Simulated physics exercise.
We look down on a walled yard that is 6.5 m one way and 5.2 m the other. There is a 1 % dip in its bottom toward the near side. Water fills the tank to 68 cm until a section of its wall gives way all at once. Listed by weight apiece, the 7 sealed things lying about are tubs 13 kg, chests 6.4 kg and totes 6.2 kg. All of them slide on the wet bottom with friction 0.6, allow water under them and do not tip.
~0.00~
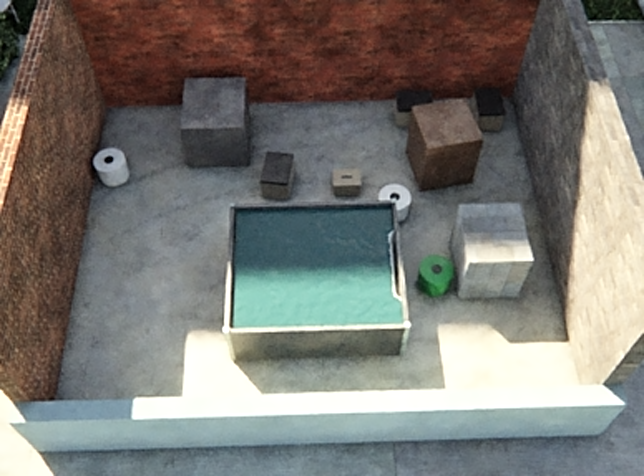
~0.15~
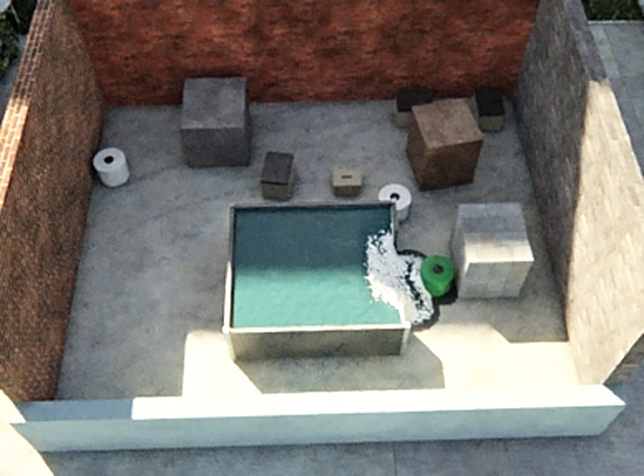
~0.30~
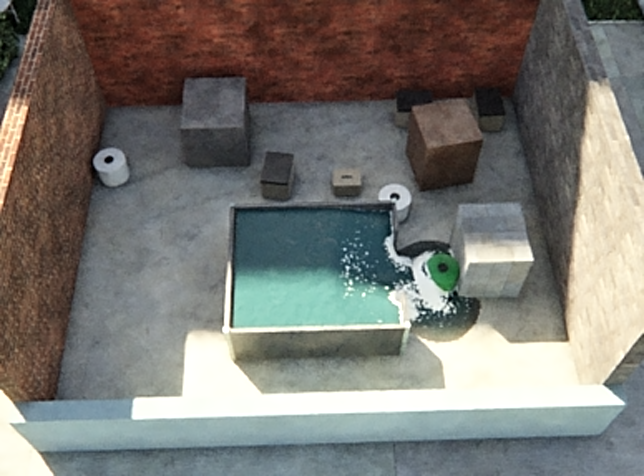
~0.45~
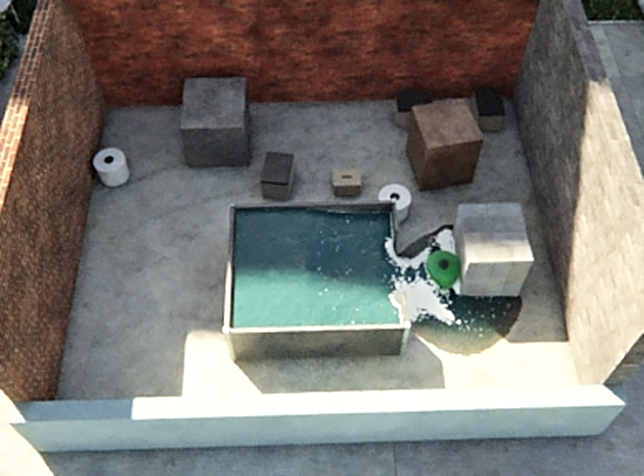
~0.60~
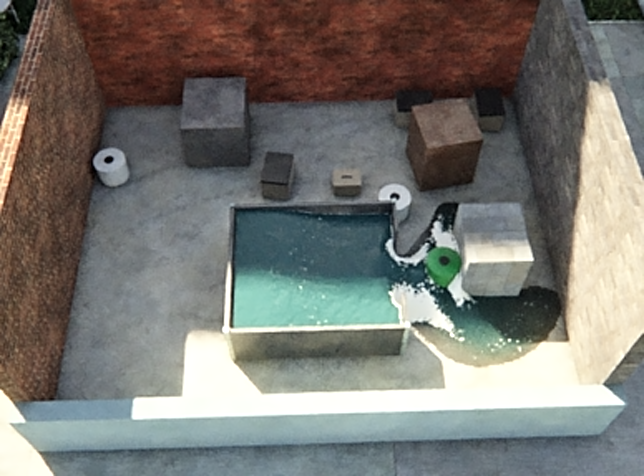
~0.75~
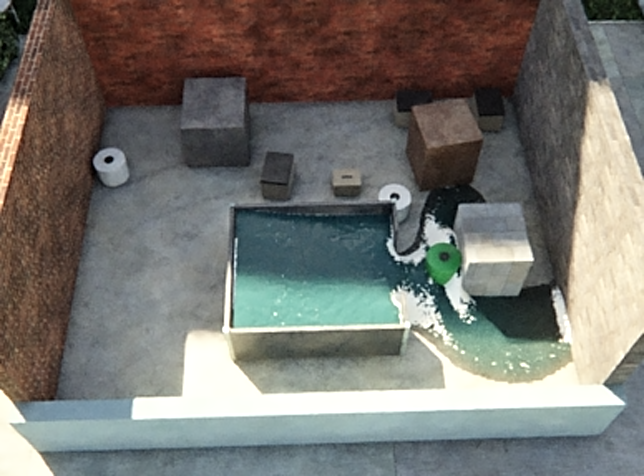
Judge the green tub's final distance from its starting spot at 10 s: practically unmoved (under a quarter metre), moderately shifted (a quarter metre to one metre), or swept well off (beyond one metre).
Long shift.
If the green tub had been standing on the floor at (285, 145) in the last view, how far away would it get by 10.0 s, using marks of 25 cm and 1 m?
I'd say it drifts a short distance.
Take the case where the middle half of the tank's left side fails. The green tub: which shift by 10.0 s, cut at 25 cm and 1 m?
What happens next is that the green tub does not really budge.
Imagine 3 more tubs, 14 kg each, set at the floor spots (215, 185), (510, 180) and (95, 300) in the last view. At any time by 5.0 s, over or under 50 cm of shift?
The first one ends up inside that, the second beyond that, the third inside that.
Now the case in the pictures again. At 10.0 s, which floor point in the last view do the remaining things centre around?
Around (223, 228).
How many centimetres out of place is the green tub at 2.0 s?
Roughly 120 cm.
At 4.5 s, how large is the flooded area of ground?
Wet area: Approx. 24 m2.
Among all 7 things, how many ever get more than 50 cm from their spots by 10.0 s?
My count gives 7.
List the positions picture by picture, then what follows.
The first frame shows the green tub at (437, 269), on the bottom; water covers 3.8 m2; 0 of 7 have shifted.
The second frame shows the green tub at (437, 269) rests on the ground; water covers 4.3 m2; 0 of 7 have shifted.
The third frame shows the green tub at (443, 268) rests on the ground, 8 cm from its start; water covers 5.0 m2; 1 of 7 have shifted.
The fourth frame shows the green tub at (443, 265) rests on the ground, 8 cm from its start; 5.5 m2 under water; 1 of 7 have shifted.
The fifth frame shows the green tub at (444, 261) floats, 8 cm from its start; water covers 6.3 m2; 1 of 7 have shifted.
The sixth frame shows the green tub at (444, 257), afloat, 8 cm from its start; 7.3 m2 under water; 1 of 7 have shifted.
After 2.0 s the green tub is near (405, 200), 1.2 m from its start, aground; 0 afloat.
After 4.5 s the green tub is near (335, 113), 3.1 m from its start, aground; 2 afloat.
After 7.0 s the green tub is near (314, 111), 3.2 m from its start, afloat; 5 afloat.
After 10.0 s the green tub is near (177, 224), 3.6 m from its start, aground; 6 afloat.
